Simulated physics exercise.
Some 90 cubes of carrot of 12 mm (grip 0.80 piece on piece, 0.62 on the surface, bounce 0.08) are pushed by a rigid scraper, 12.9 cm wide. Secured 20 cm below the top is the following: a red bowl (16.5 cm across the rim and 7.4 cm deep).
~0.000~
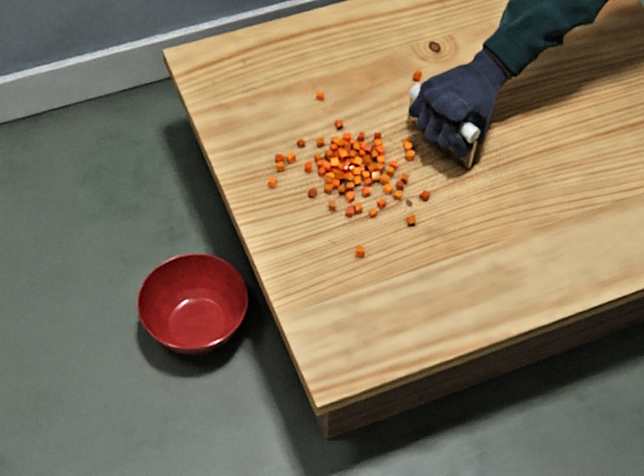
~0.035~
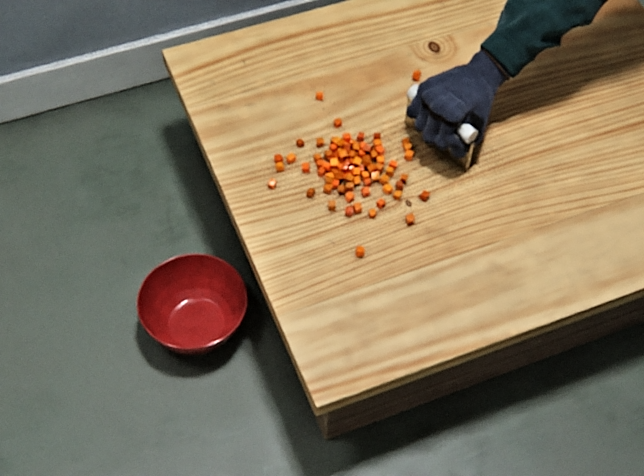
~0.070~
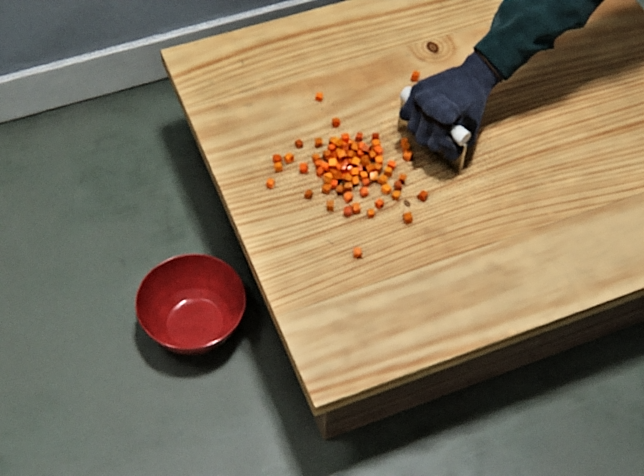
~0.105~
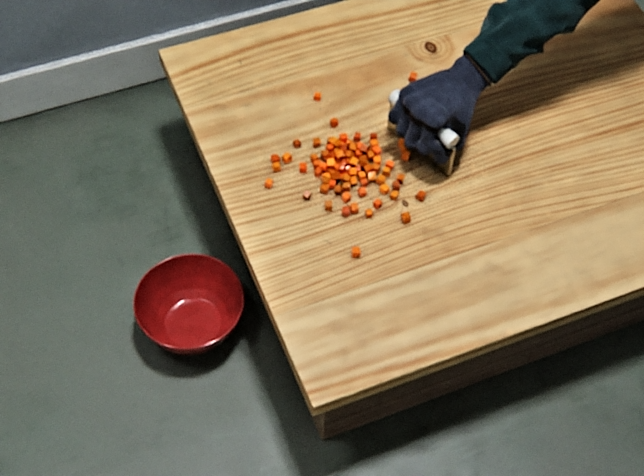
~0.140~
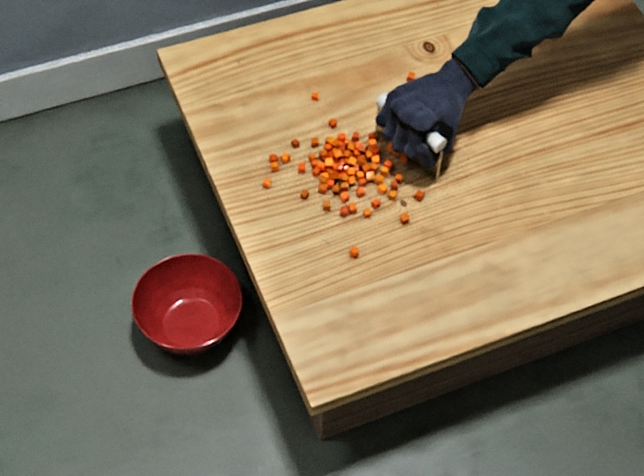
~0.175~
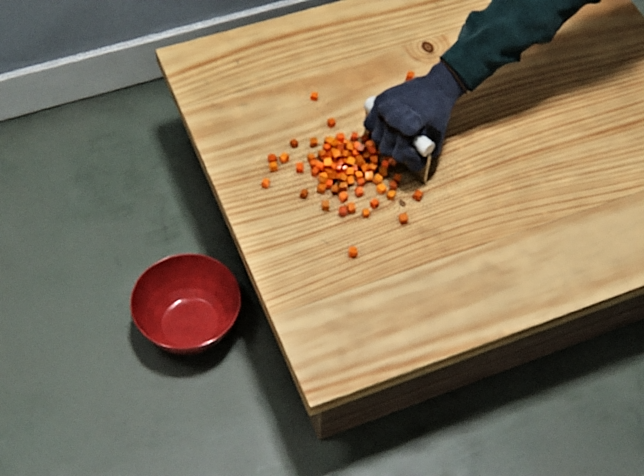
Gloved hand sliding a scraper left across a wooden platform into scattered orange cubes, with a red bowl sitting below.
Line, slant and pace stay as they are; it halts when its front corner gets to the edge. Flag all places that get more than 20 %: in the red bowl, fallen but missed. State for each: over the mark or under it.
Red bowl: Over, fallen but missed: Under.
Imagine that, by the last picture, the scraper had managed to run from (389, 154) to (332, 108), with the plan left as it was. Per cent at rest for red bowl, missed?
Final tally - red bowl 15, missed 25.
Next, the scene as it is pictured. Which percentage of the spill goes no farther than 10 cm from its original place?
About 25 per cent.
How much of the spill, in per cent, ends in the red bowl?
It works out to roughly 40 percent.
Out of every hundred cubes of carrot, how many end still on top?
About 50 percent.
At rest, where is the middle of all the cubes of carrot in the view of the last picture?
Close to pixel (241, 232) in the last view.
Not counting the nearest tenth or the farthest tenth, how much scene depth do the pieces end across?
Around 18 centimetres.
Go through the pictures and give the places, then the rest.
The first frame shows scraper from (473, 146) to (413, 100); moved 0.0 cm; pieces shifted so far, 0; middle of the spill at (357, 161); red bowl at (193, 299).
The second frame shows scraper from (470, 146) to (411, 100); moved 0.3 cm; pieces shifted so far, 0; middle of the spill at (357, 161).
The third frame shows scraper from (463, 149) to (404, 102); moved 1.2 cm; pieces shifted so far, 2; middle of the spill at (355, 162).
The fourth frame shows scraper from (452, 152) to (393, 105); moved 2.8 cm; pieces shifted so far, 2; middle of the spill at (353, 162).
The fifth frame shows scraper from (439, 156) to (380, 109); moved 4.6 cm; pieces shifted so far, 3; middle of the spill at (351, 161).
The sixth frame shows scraper from (427, 159) to (369, 112); moved 6.3 cm; pieces shifted so far, 4; middle of the spill at (350, 161); red bowl at (186, 299). Its speed is about 0.51 m/s, heading 2 degrees towards the viewer.
Then, at 0.43 s, scraper 19 cm from its start, spill 17 cm wide; still on top 100 %.
After 0.69 s, scraper 31 cm from its start, spill 20 cm wide; off the edge, not caught 20 %, still on top 80 %.
After 0.91 s, scraper 31 cm from its start, spill 20 cm wide; red bowl 35 %, off the edge, not caught 10 %, still on top 55 %.
In the end, at 2.1 s, red bowl 40 %, fallen but missed 10 %, still on top 50 %.
